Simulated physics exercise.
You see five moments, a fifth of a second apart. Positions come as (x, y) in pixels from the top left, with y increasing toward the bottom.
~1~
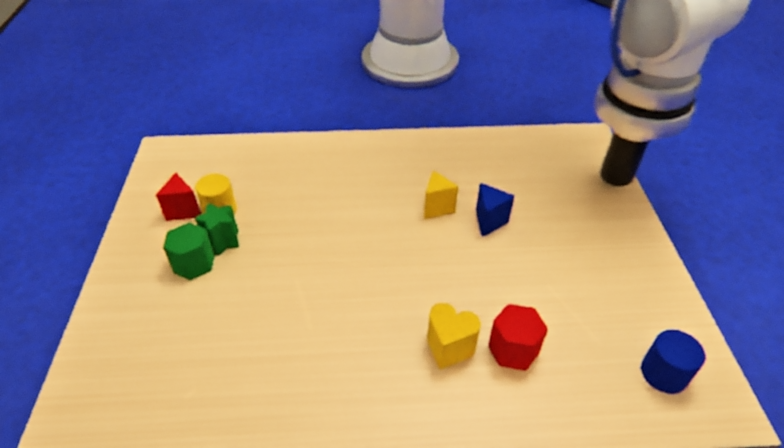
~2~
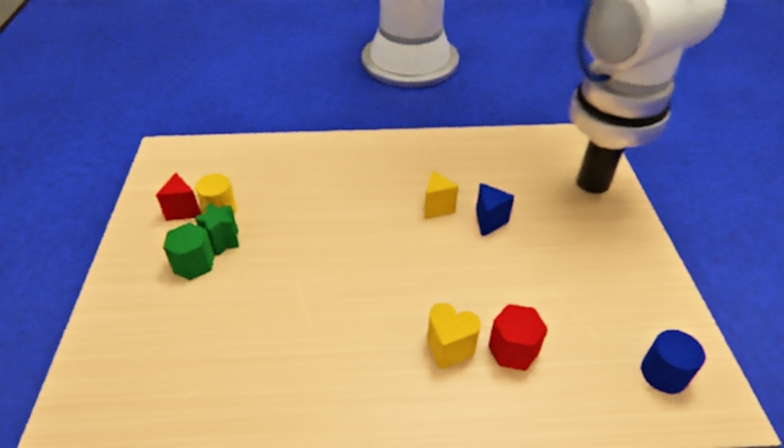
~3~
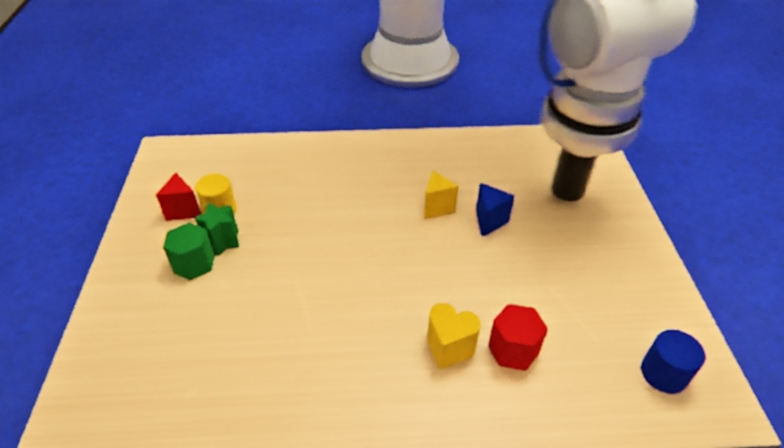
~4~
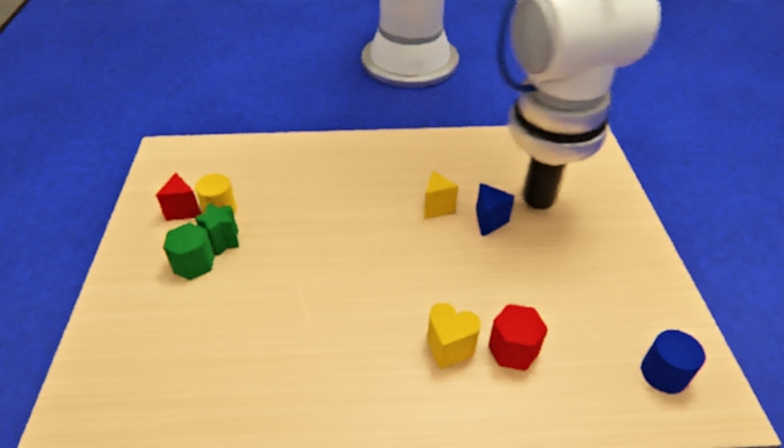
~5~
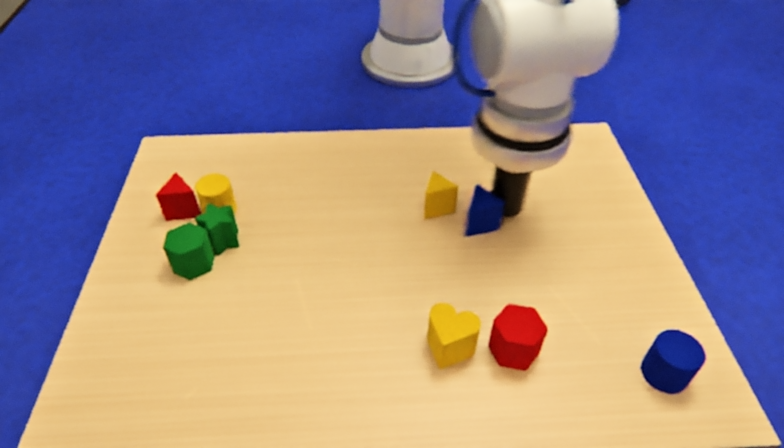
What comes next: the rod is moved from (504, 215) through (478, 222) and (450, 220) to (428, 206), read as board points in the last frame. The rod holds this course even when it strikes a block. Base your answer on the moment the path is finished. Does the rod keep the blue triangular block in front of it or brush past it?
The rod has moved past the blue triangular block by the time the path ends.
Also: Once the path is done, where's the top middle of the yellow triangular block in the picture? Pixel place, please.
It will end up at (409, 167).
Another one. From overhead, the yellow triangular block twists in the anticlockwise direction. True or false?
That is true.
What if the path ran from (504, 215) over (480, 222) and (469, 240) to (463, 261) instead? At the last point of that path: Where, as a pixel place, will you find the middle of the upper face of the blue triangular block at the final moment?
When the path ends, it will be at (436, 221).
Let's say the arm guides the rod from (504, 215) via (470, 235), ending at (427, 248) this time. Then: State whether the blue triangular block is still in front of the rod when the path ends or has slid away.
Pushed ahead.
The first path, step by step. Halfway along, rod at (464, 214); blue triangular block at (440, 208).
At the end, rod at (429, 196); yellow triangular block at (409, 167), turned 30° anticlockwise; blue triangular block at (430, 208), turned 15° anticlockwise.
